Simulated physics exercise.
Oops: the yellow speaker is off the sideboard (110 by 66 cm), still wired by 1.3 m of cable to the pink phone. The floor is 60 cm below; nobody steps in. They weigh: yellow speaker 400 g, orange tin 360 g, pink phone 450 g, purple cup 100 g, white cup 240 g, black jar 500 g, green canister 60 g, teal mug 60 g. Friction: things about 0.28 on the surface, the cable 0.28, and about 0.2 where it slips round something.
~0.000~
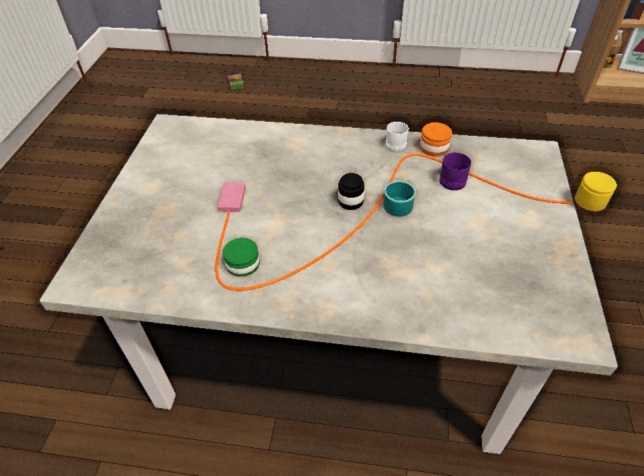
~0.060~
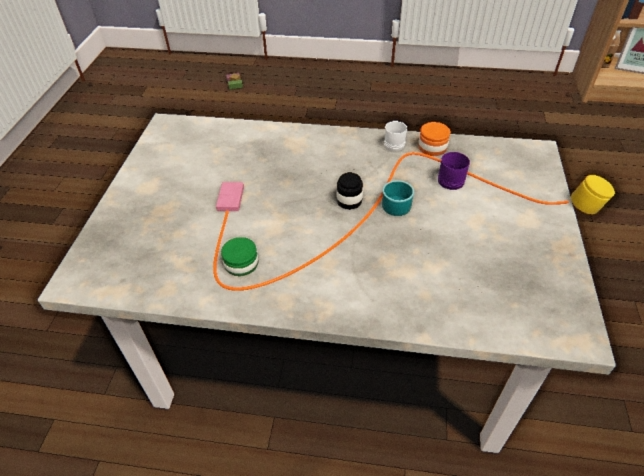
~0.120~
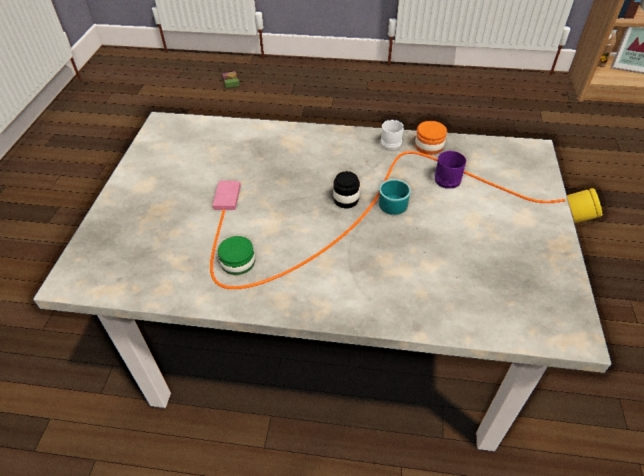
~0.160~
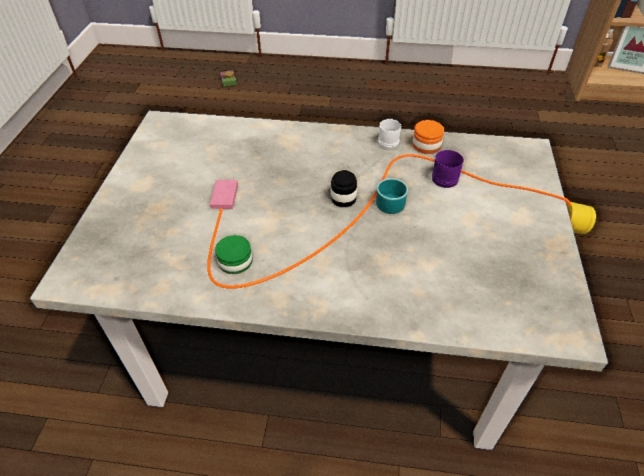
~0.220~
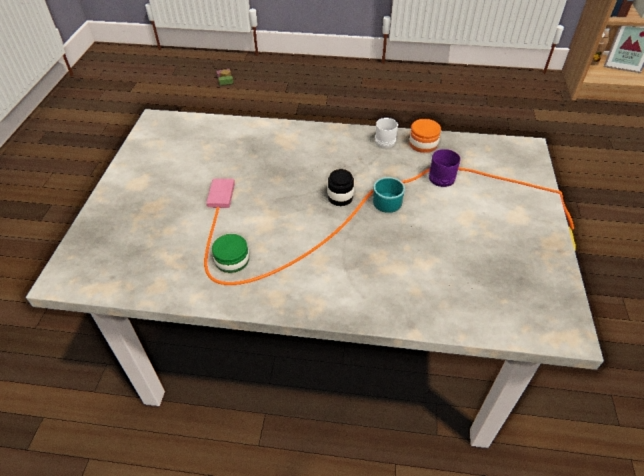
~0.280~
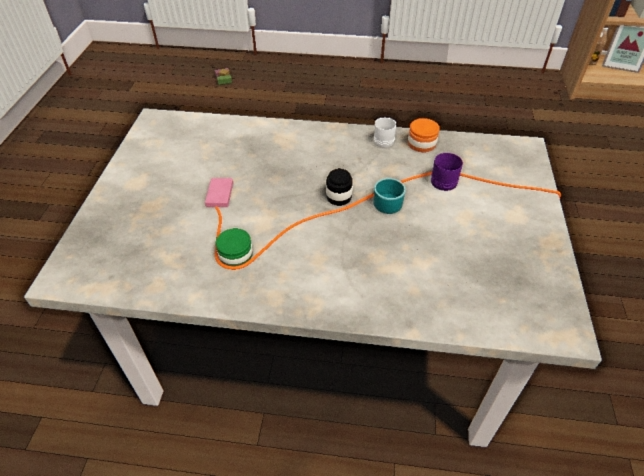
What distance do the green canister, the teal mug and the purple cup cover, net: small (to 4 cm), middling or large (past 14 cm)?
Result: Green canister reaches the top band, teal mug shifts a middling way, purple cup travels a long way.
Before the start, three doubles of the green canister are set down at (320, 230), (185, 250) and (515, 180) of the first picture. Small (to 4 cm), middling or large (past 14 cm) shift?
In that order: Large, small, small.
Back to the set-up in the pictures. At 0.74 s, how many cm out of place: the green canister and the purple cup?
About: Green canister off the top, purple cup 20 cm.
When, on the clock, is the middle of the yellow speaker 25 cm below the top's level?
About: 0.28 s.
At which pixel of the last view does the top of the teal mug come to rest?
Around (407, 212).
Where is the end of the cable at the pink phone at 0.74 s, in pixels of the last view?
Near (252, 201).
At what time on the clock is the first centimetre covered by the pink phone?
Pink phone 0.44 s.
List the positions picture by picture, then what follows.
Green canister (240, 250); teal mug (400, 191); purple cup (457, 161); cable runs through (523, 195) (376, 207) (299, 270), in the first picture.
Yellow speaker (597, 185); cable runs through (520, 195) (375, 206) (217, 253), in the second picture.
Yellow speaker (584, 206); cable runs through (516, 194) (372, 205) (213, 252), in the third picture.
Yellow speaker (575, 218); cable runs through (524, 188) (369, 204) (211, 251), in the fourth picture.
Yellow speaker (559, 242); cable runs through (560, 193) (365, 199) (207, 250), in the fifth picture.
Green canister (233, 240); teal mug (390, 188); purple cup (449, 161); cable runs through (489, 182) (296, 224), in the sixth picture.
At 0.5 s, the cable's tail end at (247, 203); green canister 44 cm off its start, purple cup 15 cm off its start, teal mug 7 cm off its start.
At 0.7 s, the cable's tail end at (252, 201); green canister over the edge, purple cup 18 cm off its start, teal mug 9 cm off its start.
At 1.0 s, the cable's tail end at (252, 201); green canister over the edge, purple cup 18 cm off its start at (482, 208), teal mug 9 cm off its start at (407, 212).
At 1.2 s, the cable's tail end at (252, 201); green canister over the edge, purple cup 18 cm off its start, teal mug 9 cm off its start.
At 2.4 s, the cable's tail end at (252, 201); green canister over the edge, purple cup 18 cm off its start at (482, 208), teal mug 9 cm off its start at (407, 212), pink phone 4 cm off its start at (236, 190).
